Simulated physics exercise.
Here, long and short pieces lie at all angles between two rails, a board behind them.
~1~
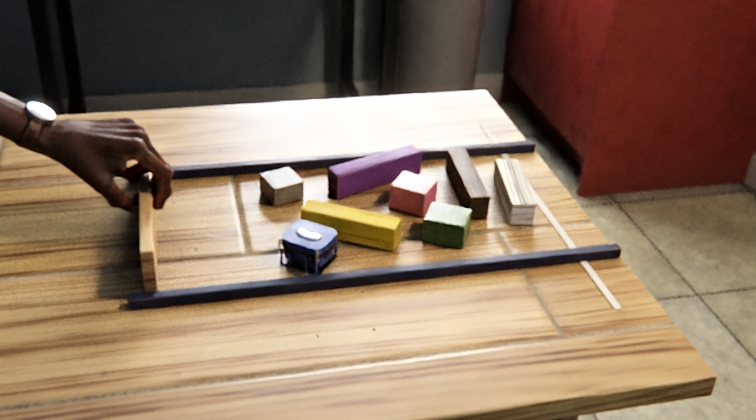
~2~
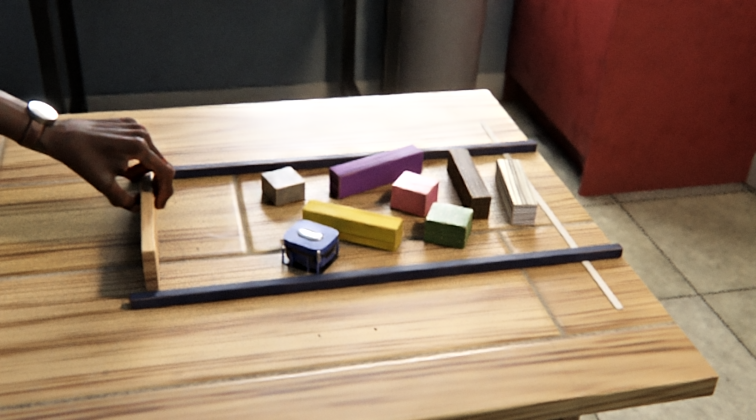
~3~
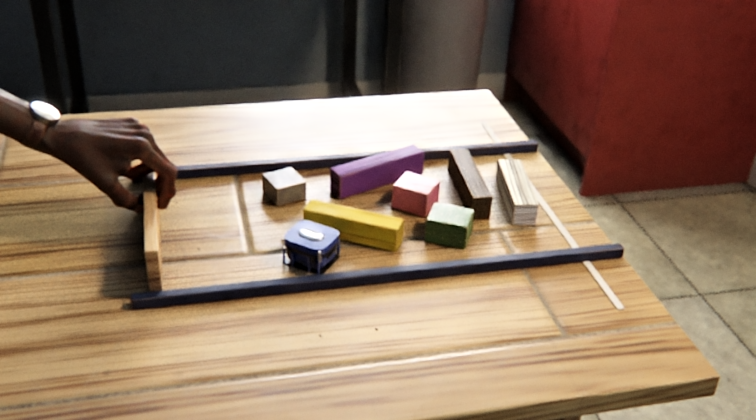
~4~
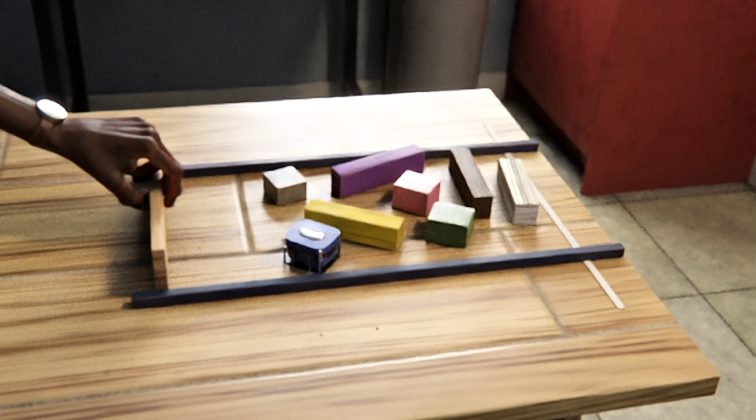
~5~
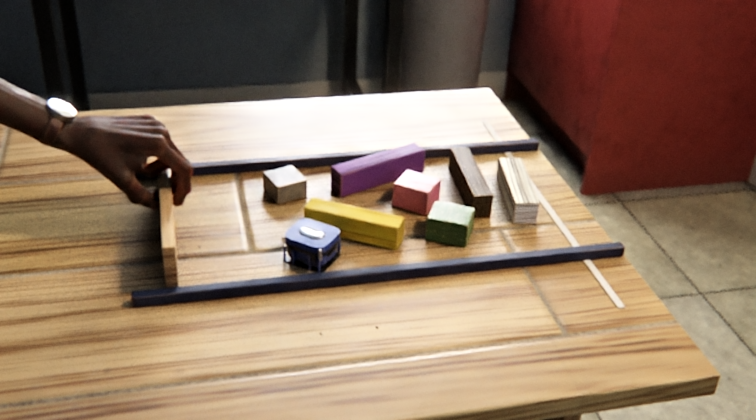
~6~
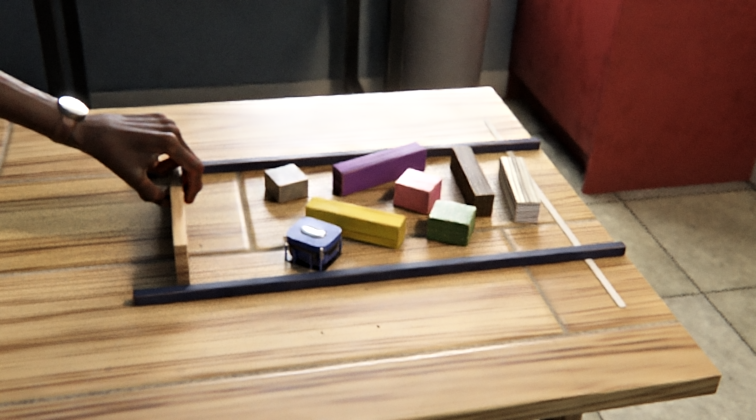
The footage shows colored blocks and sticks lying at various angles between two dark rails on a wooden table, while a hand wearing a watch holds an upright board at the left and slides it a short way right.
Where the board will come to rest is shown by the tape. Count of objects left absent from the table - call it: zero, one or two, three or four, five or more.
My call is three or four.
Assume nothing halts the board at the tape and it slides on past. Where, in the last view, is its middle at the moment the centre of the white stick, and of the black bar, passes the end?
The middle is at (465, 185) when it's the white stick, and at (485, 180) when it's the black bar.
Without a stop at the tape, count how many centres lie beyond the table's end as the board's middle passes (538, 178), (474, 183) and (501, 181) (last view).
4; 1; 2.
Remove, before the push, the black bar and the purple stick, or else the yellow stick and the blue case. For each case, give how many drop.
You'd count 2 the first time and 3 the second time.
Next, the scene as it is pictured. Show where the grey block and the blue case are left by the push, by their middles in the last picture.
Final positions - grey block around (540, 165), blue case around (599, 224).
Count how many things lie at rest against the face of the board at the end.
3 of them.
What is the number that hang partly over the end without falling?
3 is the number.
Soon after, none off yet; white stick at rest near (518, 189); black bar at rest near (471, 180); green block at rest near (452, 223).
Then, none off yet; white stick moved a little near (554, 189); black bar moved about its own width near (532, 178); green block moved well along near (517, 210).
At rest, the number that fall off is three or four; fallen, purple stick, green block, black bar and white stick.
